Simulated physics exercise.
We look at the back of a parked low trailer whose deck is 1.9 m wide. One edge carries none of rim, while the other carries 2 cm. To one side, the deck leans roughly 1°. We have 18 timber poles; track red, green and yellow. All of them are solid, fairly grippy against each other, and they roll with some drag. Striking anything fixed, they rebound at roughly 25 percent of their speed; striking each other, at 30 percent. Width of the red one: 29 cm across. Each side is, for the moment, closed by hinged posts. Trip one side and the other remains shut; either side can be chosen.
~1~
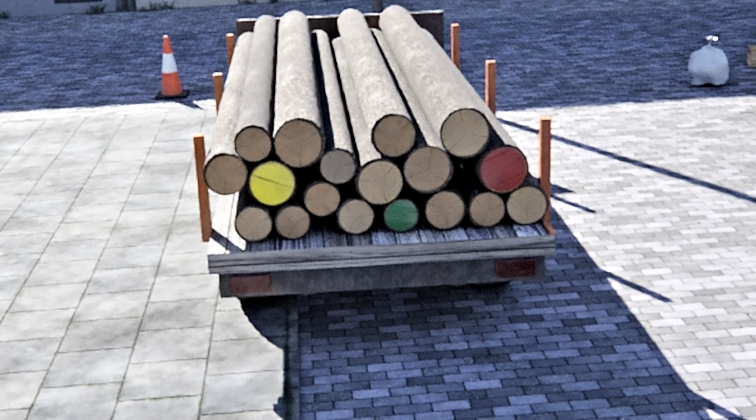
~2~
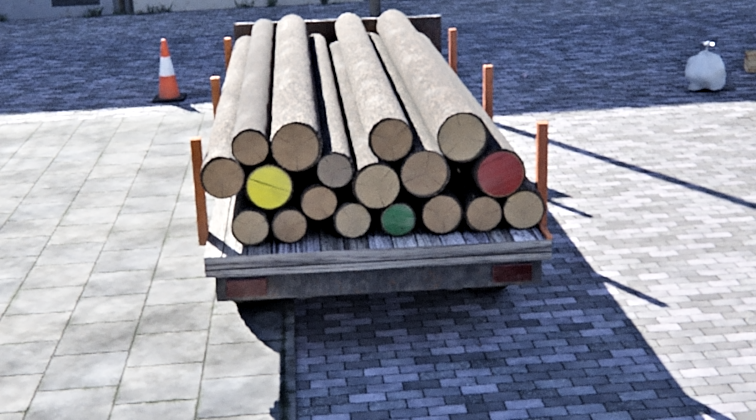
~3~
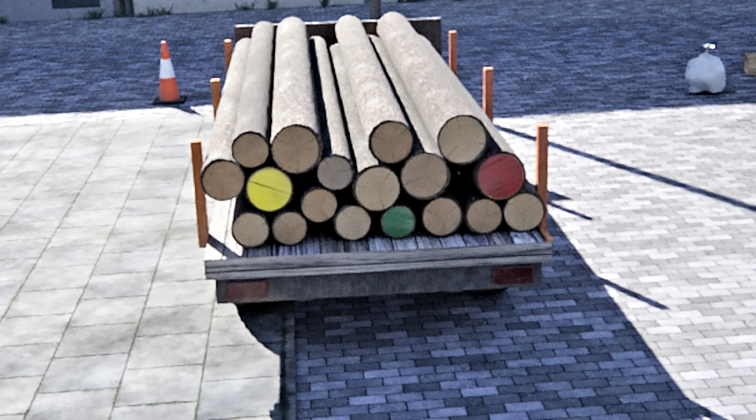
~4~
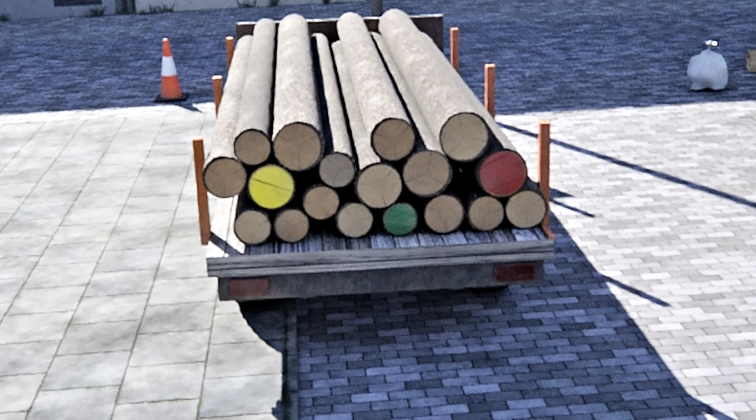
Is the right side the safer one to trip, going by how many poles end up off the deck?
Yes, release on the right.
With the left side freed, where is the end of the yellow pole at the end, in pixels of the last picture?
Around (215, 224).
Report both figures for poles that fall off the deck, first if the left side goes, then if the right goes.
With the left 3, with the right 0.
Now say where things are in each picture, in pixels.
In the first frame, red (503, 168), green (402, 217), yellow (272, 185); the deck is a shade lower on the right; 7 of the 18 make up the bottom layer; all still.
In the second frame, red (500, 173), green (399, 221), yellow (269, 189); rims, left none, right 2 cm; at rest.
In the third frame, red (500, 175), green (399, 223), yellow (269, 191); side tops at (196, 148) and (543, 131); all still.
In the fourth frame, red (502, 172), green (401, 220), yellow (271, 189); nothing moves.
Side on the left freed, after 0.7 s, red is up on others, 25 cm from the right edge; green is on the deck, 85 cm from the right edge; yellow is up on others, 20 cm from the left edge, rolling left; 2 off so far.
Side on the left freed, at the end, red is up on others, 25 cm from the right edge; green is on the deck, 85 cm from the right edge; yellow is on the deck, 5 cm from the left edge; 3 off so far.
Side on the right freed, after 0.7 s, red is up on others, 25 cm from the right edge; green is on the deck, 85 cm from the right edge; yellow is up on others, 35 cm from the left edge; 0 off so far.
Side on the right freed, at the end, red is up on others, 25 cm from the right edge; green is on the deck, 85 cm from the right edge; yellow is up on others, 35 cm from the left edge; 0 off so far.
